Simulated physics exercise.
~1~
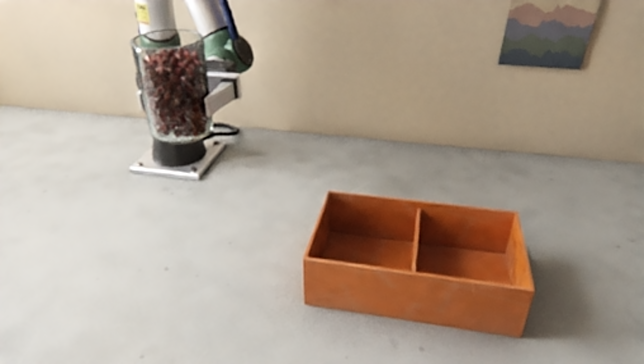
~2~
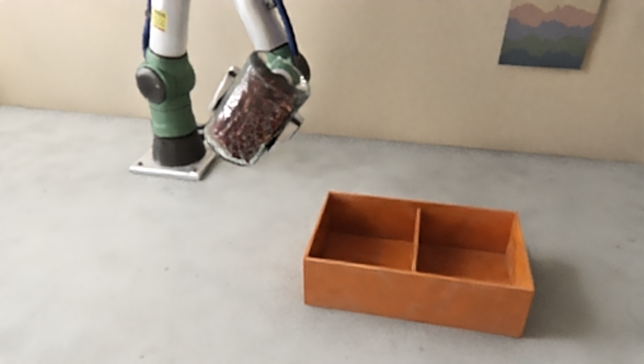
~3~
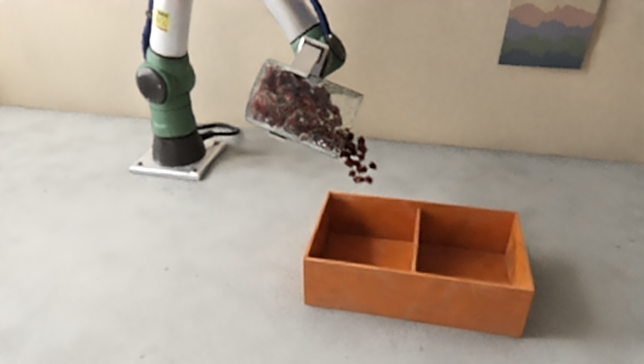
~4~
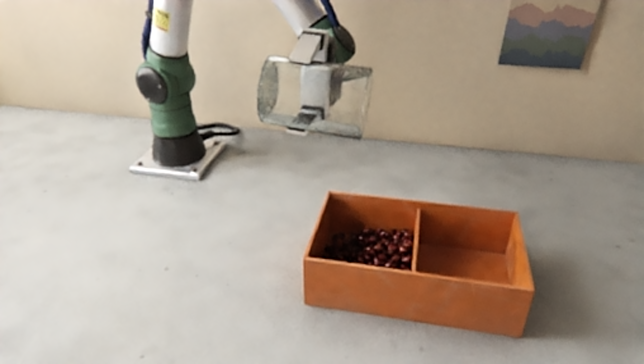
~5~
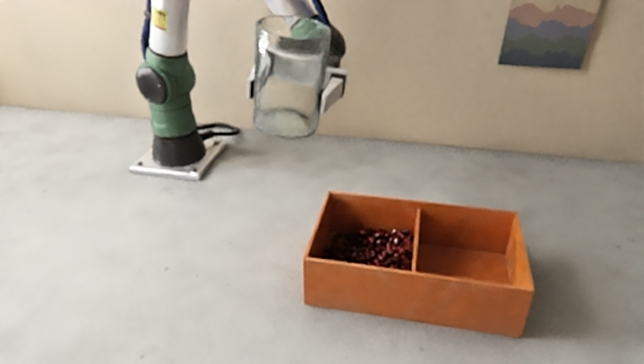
A robot arm in white and green holds a clear glass cup full of dark red beans at the upper left, seen from slightly above by a still camera. Below and to the right, an orange box with a cross wall sits on a pale grey tabletop, with a mountain print on the beige wall behind. The arm swings the cup rightward, tipping it until beans spill from its mouth towards the box. They land in the left compartment, leaving the right one empty. Finally, the arm turns the emptied cup nearly upright above the table.
